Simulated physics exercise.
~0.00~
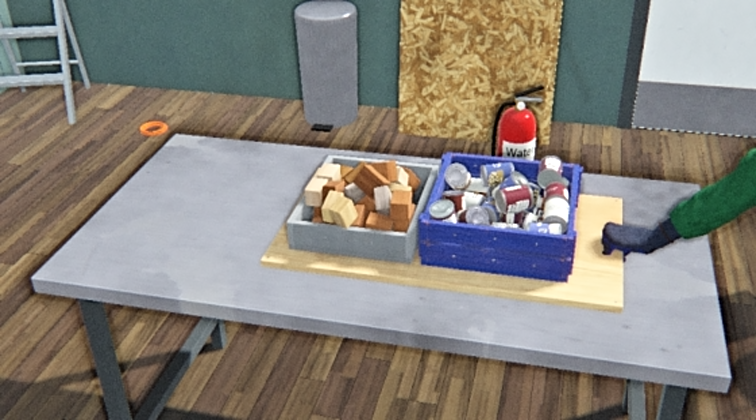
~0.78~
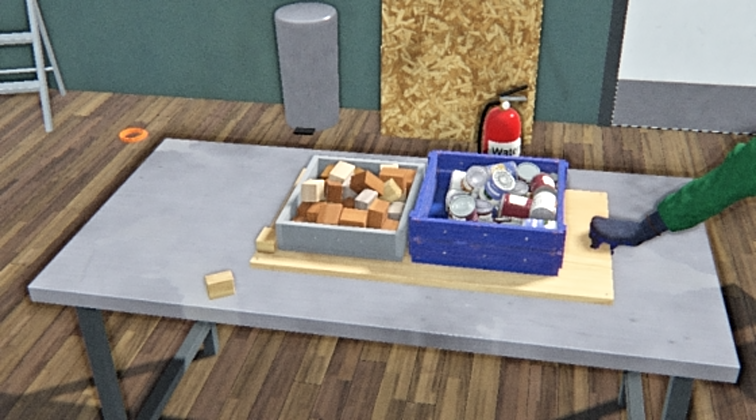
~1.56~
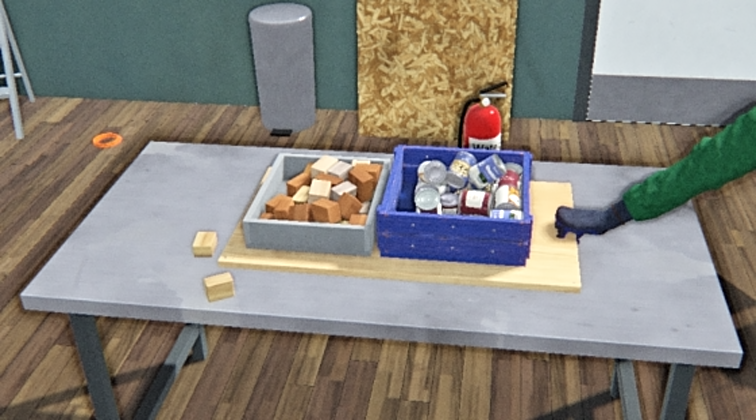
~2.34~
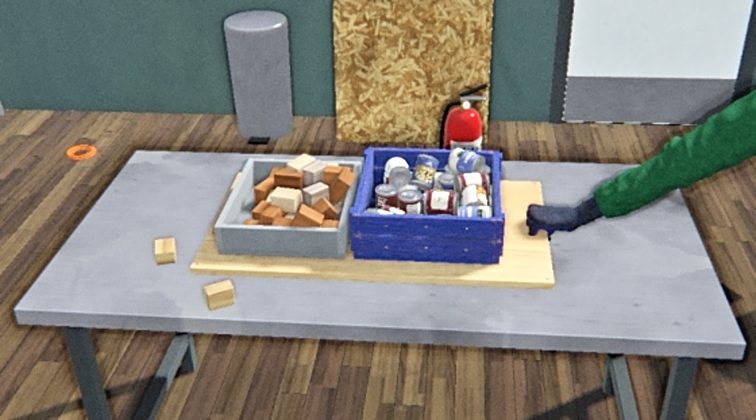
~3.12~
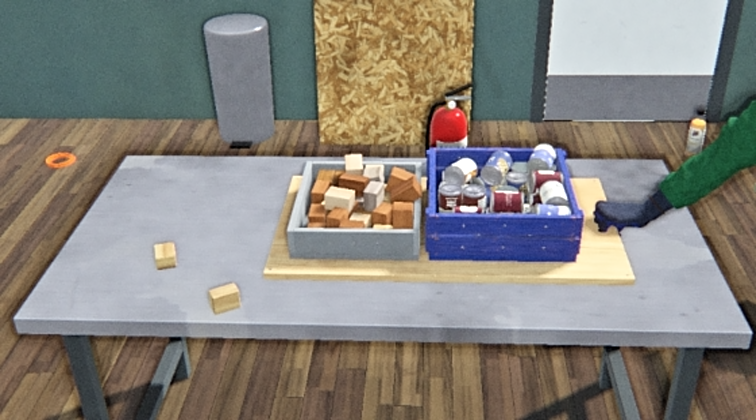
The footage shows a gloved hand beside a board holding a grey crate of wooden blocks and a blue crate of small tins, which slides left along a table, then back right; two blocks leave the grey crate and end up lying on the tabletop, while the tins stay in.
